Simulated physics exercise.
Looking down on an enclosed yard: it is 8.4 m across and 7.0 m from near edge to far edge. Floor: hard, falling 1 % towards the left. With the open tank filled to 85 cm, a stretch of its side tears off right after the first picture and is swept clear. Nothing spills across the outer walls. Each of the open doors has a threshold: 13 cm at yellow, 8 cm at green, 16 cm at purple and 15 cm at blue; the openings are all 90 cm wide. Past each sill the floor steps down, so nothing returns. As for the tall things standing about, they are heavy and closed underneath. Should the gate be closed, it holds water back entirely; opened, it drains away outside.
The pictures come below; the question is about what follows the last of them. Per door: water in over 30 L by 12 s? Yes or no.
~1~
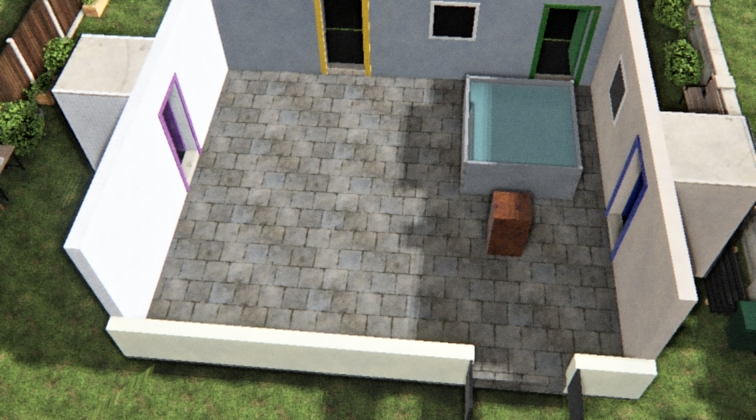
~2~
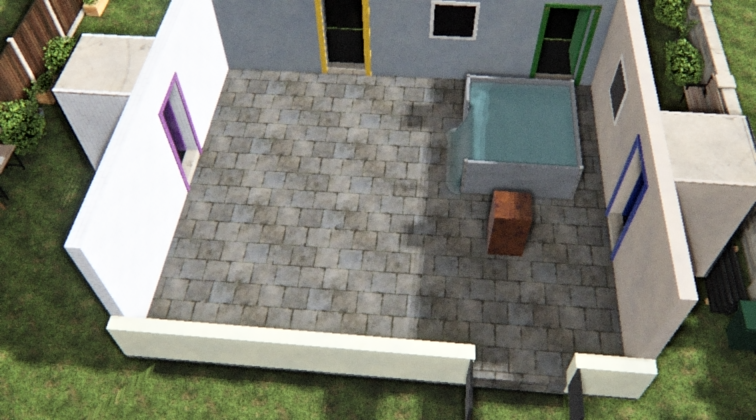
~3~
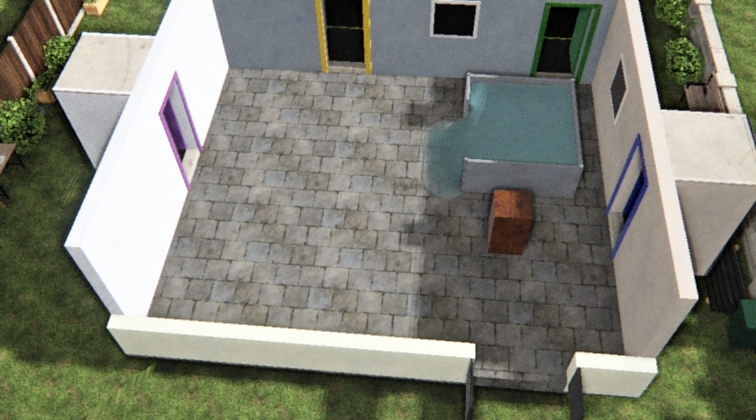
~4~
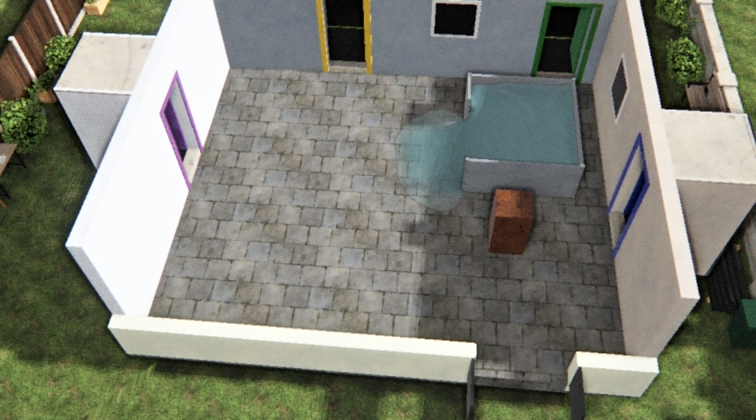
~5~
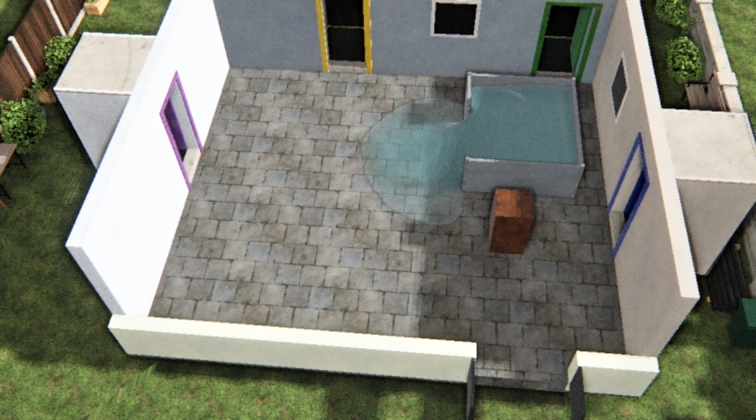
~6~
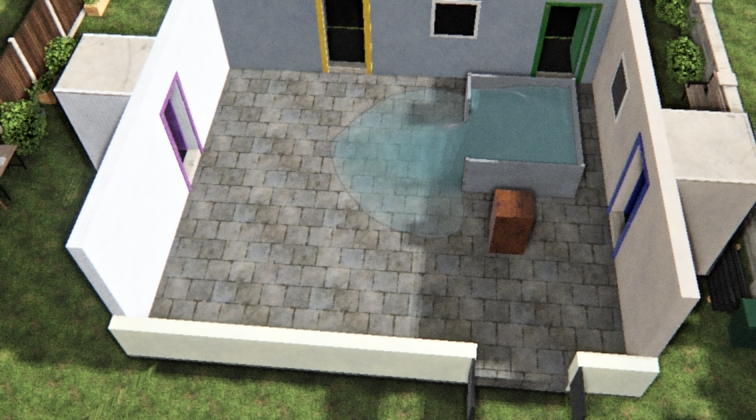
Yellow door no, green door no, purple door yes, blue door no.
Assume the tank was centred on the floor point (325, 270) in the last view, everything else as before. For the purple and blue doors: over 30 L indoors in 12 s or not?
Purple door held, blue door held.
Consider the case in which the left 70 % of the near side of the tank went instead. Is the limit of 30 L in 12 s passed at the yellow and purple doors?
Compared with the limit, yellow is lower and purple is lower.
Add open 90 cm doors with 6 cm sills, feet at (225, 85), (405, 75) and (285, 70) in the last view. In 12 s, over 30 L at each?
Door 1: Higher; door 2: Lower; door 3: Higher.
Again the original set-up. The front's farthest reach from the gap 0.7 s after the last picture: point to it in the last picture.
Around (198, 166).
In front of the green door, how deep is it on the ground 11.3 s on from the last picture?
Around 3.5 cm there.
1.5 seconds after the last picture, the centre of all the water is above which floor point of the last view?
I'd put it close to (401, 159).
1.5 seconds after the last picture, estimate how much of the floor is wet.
I'd guess around 55 %.
Then, 0.7 s after the last picture water covers 40 % of the floor and is deepest (42 cm) near (457, 166); yellow door 8 cm at the sill, 0 L in, green door not reached, purple door 5 cm at the sill, 0 L in, blue door not reached.
Then, 1.5 s after the last picture water covers 55 % of the floor and is deepest (32 cm) near (204, 146); yellow door 10 cm at the sill, 0 L in, green door not reached, purple door 31 cm at the sill, 39 L in, blue door not reached.
Then, 2.8 s after the last picture water covers 60 % of the floor and is deepest (38 cm) near (142, 337); yellow door 8 cm at the sill, 0 L in, green door not reached, purple door 25 cm at the sill, 118 L in, blue door not reached.
Then, 6.3 s after the last picture water covers 70 % of the floor and is deepest (19 cm) near (142, 337); yellow door 9 cm at the sill, 0 L in, green door not reached, purple door 16 cm at the sill, 141 L in, blue door not reached.
Then, 11.3 s after the last picture water covers 95 % of the floor and is deepest (14 cm) near (202, 153); yellow door 8 cm at the sill, 0 L in, green door 3 cm at the sill, 0 L in, purple door 10 cm at the sill, 142 L in, blue door 5 cm at the sill, 0 L in.
